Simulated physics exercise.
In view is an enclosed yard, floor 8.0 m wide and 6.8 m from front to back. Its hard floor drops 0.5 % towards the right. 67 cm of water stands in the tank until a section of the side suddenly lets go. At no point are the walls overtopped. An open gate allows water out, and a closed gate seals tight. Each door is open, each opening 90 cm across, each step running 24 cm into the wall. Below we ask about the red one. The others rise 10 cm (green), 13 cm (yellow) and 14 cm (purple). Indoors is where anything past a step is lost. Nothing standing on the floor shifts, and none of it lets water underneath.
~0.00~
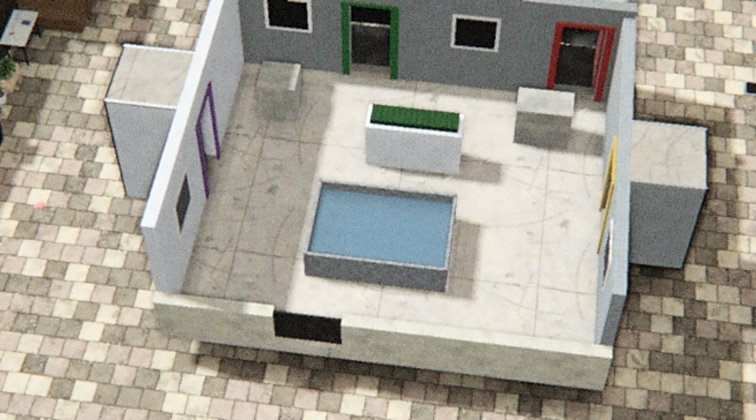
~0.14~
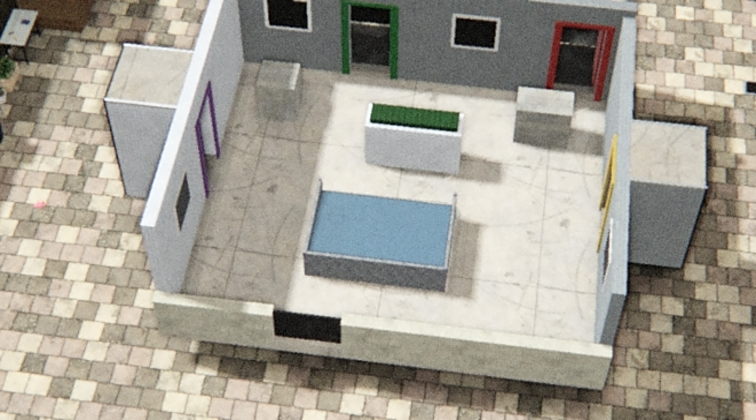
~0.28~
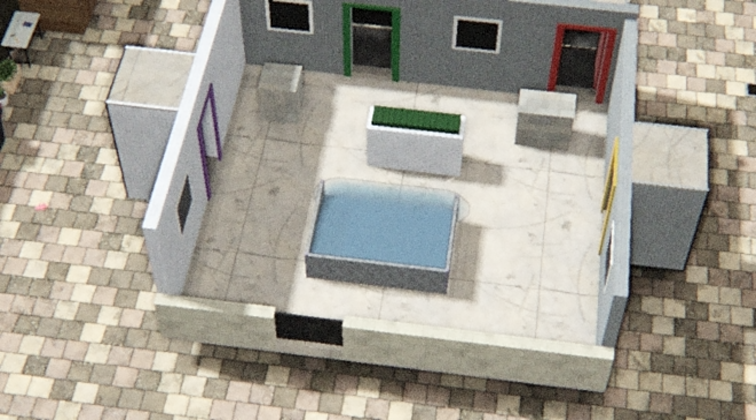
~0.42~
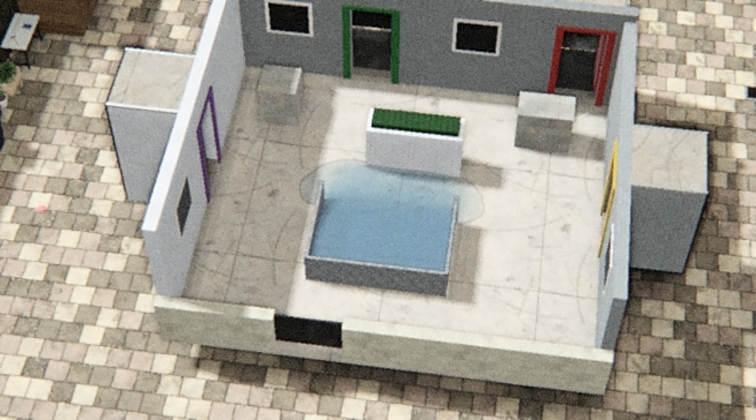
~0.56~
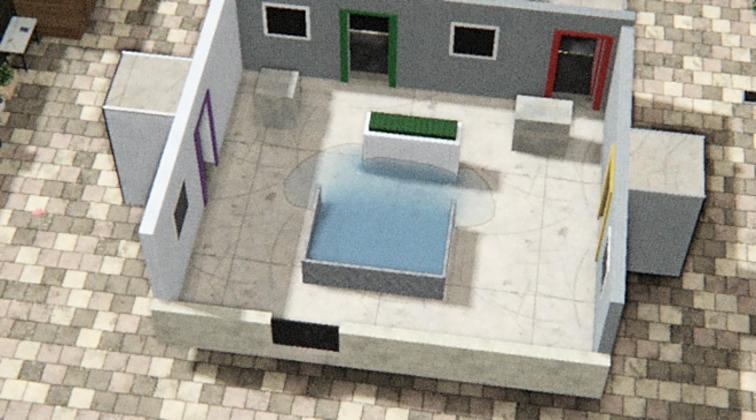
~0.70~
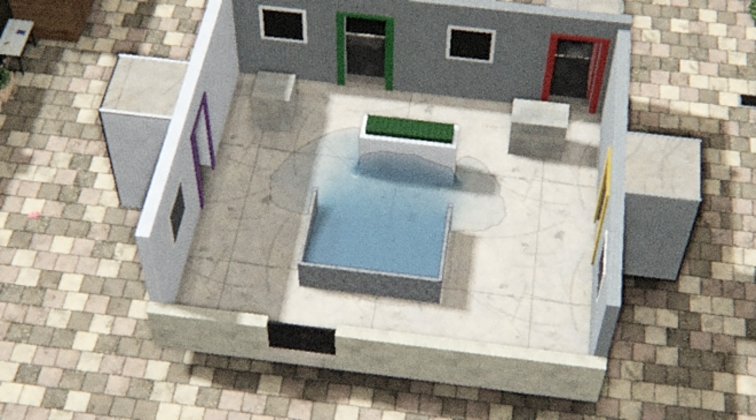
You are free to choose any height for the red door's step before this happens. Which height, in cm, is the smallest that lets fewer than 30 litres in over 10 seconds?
The smallest is roughly 9 cm.
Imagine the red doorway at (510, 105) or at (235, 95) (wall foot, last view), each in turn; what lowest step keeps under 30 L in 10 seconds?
About 7.5 cm for the first and 13.0 cm for the second.
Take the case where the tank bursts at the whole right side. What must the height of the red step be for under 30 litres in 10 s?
Near 19 cm.
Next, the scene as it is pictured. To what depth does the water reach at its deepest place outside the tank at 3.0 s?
Max depth: About 27 cm.
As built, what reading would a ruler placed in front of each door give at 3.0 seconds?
Depth (cm): Green 11 / red 8 / yellow 20 / purple 16.
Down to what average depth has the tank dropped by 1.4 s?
It averages near 30 cm.
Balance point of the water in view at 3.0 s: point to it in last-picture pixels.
The balance point sits at roughly (389, 192).
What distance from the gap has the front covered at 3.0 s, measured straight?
The front is some 5.6 m out.
After 1.4 s water covers 25 % of the floor, deepest (50 cm) near (392, 191); it has not reached the red door.
After 3.0 s water covers 50 % of the floor, deepest (27 cm) near (232, 100); 8 cm at the red door, 0 litres in over its 15 cm step.
After 10.0 s water covers 100 % of the floor, deepest (16 cm) near (584, 380); 12 cm at the red door, 2 litres in over its 15 cm step.
At the red door as built, the water arrived by 2.8 s and peaked near 14 cm at 3.8 s.
With a step of 7.5 cm, 54 litres would have come in within the 10 s; with 10 cm, 22 litres. So under 30 litres takes about 9 cm.
